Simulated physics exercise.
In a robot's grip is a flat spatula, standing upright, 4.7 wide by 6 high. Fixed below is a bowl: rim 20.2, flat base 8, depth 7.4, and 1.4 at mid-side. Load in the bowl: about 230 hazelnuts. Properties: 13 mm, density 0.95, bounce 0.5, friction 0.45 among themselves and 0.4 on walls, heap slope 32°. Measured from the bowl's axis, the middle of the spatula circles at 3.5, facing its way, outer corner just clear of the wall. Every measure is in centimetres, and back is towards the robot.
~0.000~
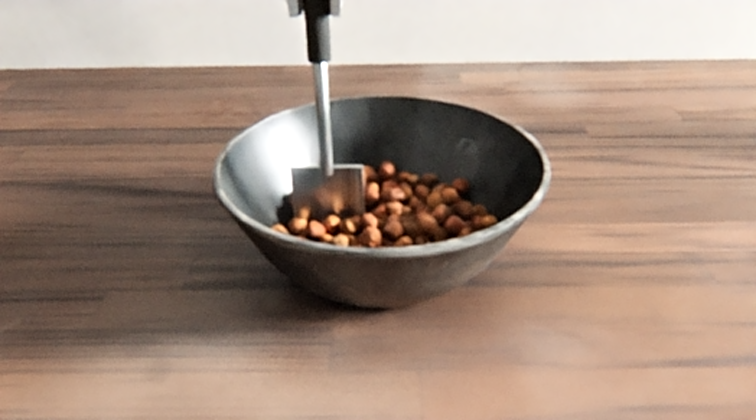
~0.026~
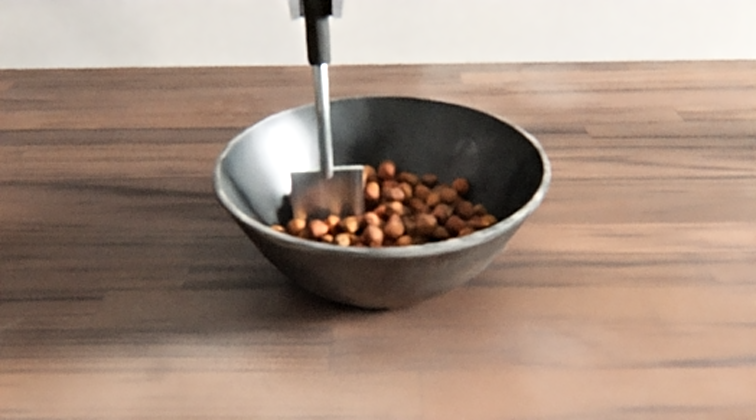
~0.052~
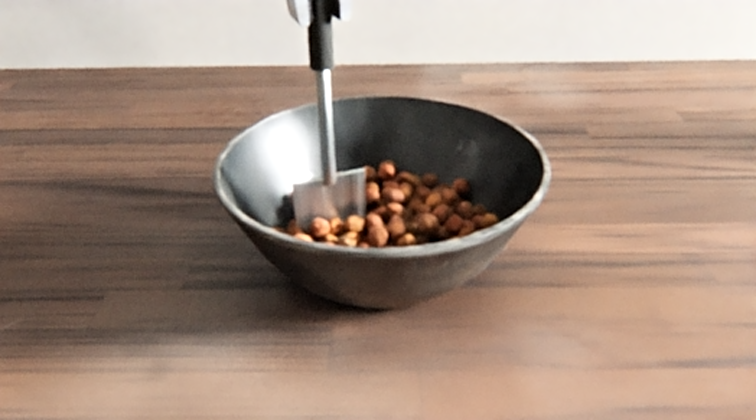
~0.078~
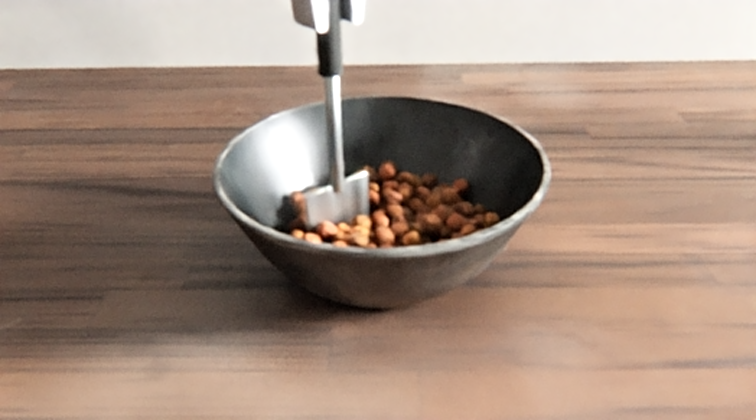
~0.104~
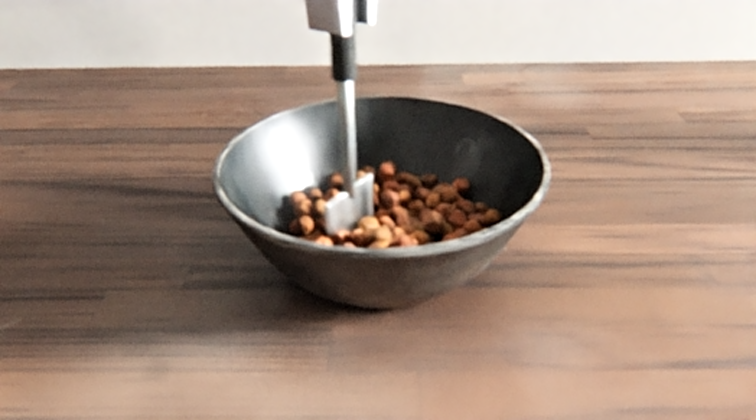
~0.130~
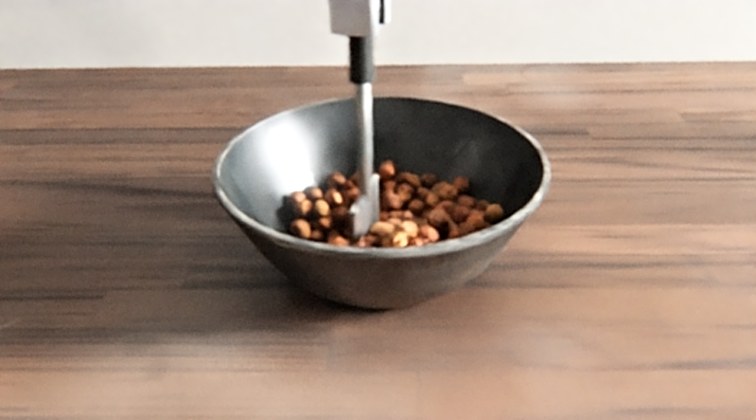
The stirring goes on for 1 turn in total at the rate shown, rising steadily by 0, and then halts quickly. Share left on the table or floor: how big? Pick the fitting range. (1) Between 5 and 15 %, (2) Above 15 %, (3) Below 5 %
Option 3: Below 5 %.
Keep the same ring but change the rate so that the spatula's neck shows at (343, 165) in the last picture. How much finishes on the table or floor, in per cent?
About 0 per cent.
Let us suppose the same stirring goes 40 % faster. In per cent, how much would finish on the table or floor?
My guess is about 10 per cent.
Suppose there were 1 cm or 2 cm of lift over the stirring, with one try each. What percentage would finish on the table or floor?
Estimates: 5 % and 0 %.
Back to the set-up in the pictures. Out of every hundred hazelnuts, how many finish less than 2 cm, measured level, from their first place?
Roughly 0 per cent.
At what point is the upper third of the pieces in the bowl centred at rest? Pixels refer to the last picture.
Centre of top third: Approx. (323, 233).
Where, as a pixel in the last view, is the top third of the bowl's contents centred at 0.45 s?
Near pixel (343, 155).
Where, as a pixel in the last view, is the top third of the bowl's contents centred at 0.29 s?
About (477, 172).
By 0.29 s, 184° round, highest piece 8 above the table; 228 in the bowl.
By 0.45 s, 292° round, highest piece 8 above the table; 227 in the bowl, 1 in flight or on the tool.
By 0.73 s, 0° round, highest piece 6 above the table; 226 in the bowl, 2 on the table or floor.
By 1.43 s, 0° round, highest piece 6 above the table; 226 in the bowl, 2 on the table or floor.
Final count, 226 in the bowl, 2 on the table or floor. That is 1 % on the table or floor.
